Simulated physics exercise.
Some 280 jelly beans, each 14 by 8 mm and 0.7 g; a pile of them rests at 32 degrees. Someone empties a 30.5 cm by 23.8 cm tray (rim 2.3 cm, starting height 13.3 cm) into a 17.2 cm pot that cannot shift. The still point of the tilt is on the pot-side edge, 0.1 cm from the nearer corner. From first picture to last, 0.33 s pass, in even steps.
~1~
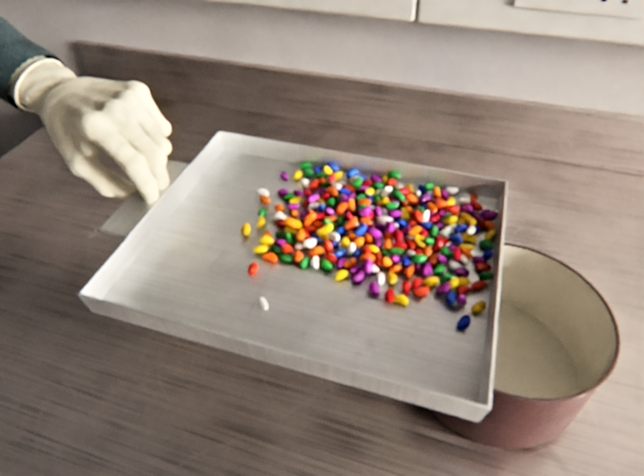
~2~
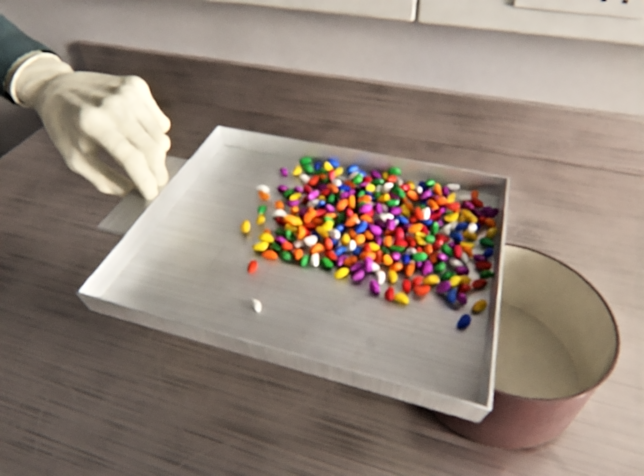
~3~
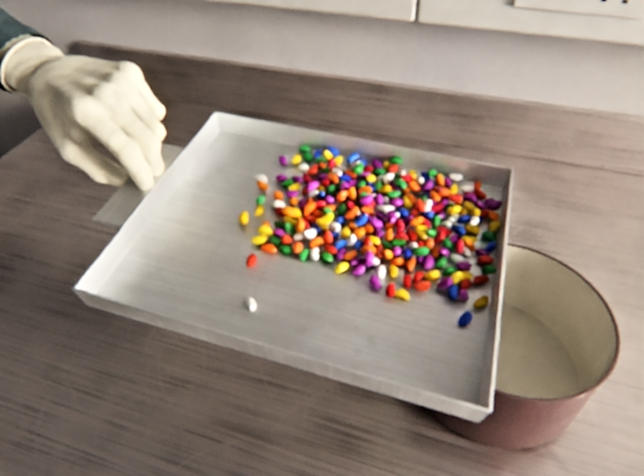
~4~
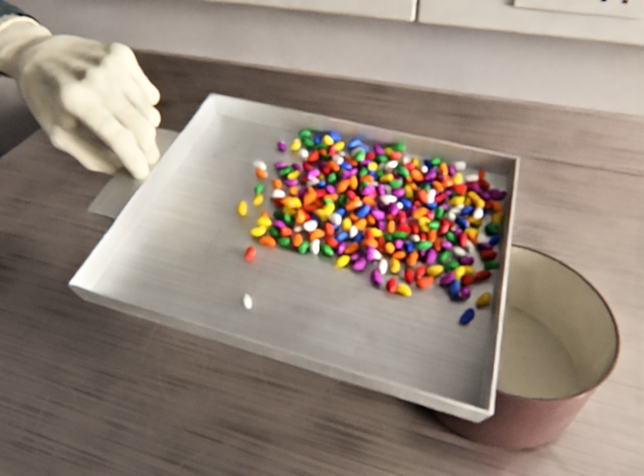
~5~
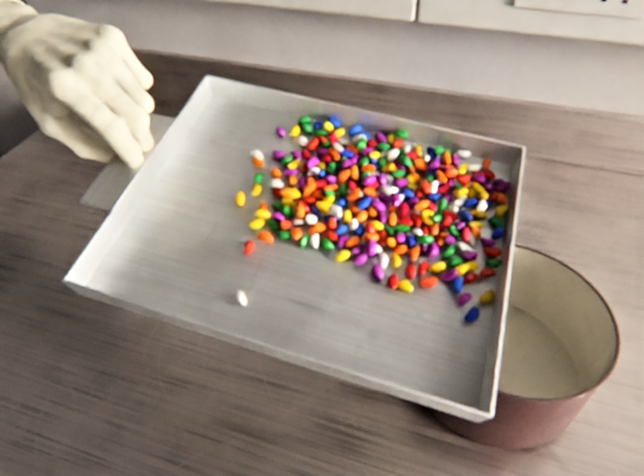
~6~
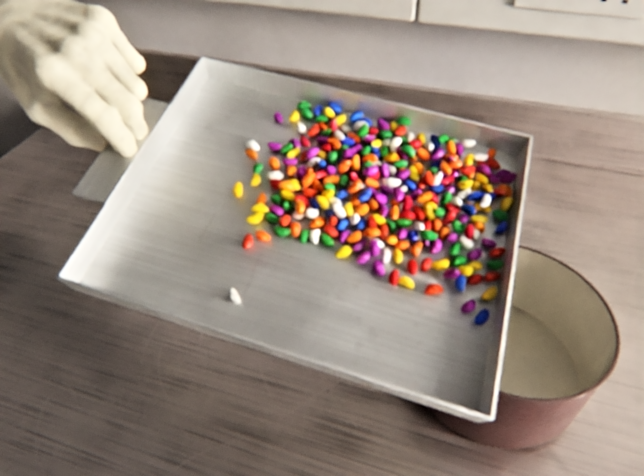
A pale-gloved hand with a dark sleeve reaches in from the upper left beside a shallow silvery tray, seen from above at an angle on a brownish wood-grain counter. Jelly beans of many colours cover the tray's right half, near a reddish pot with a cream inside. The tray's left and far sides gradually rise, the hand shifts slightly leftward, and the pile stays mostly together.
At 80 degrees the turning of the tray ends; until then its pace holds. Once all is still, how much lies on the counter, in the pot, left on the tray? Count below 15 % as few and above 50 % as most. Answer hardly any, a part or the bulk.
On the counter: The bulk; in the pot: Hardly any; left on the tray: A part.
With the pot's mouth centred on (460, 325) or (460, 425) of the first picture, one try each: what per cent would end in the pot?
About 0 and 60 per cent.
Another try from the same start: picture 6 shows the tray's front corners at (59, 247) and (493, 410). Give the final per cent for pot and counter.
Pot 15, counter 70.
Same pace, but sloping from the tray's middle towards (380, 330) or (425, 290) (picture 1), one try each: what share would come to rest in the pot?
Some 0 and 40 per cent.
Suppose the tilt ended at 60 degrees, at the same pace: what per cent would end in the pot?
Then about 0 per cent.
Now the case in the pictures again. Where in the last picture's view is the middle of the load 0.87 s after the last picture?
Near (429, 377).
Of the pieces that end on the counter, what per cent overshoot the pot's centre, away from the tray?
Roughly 40 per cent.
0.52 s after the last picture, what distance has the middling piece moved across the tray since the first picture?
About 11 cm.
Then, 0.52 s after the last picture, tilt 46 degrees; the tray holds 100 %, the pot 0 %.
Then, 0.87 s after the last picture, tilt 67 degrees; the tray holds 90 %, the pot 0 %.
Then, 1.30 s after the last picture, tilt 80 degrees; the tray holds 45 %, the pot 0 %.
In the end, counter 80 %, pot 0 %, tray 20 %.
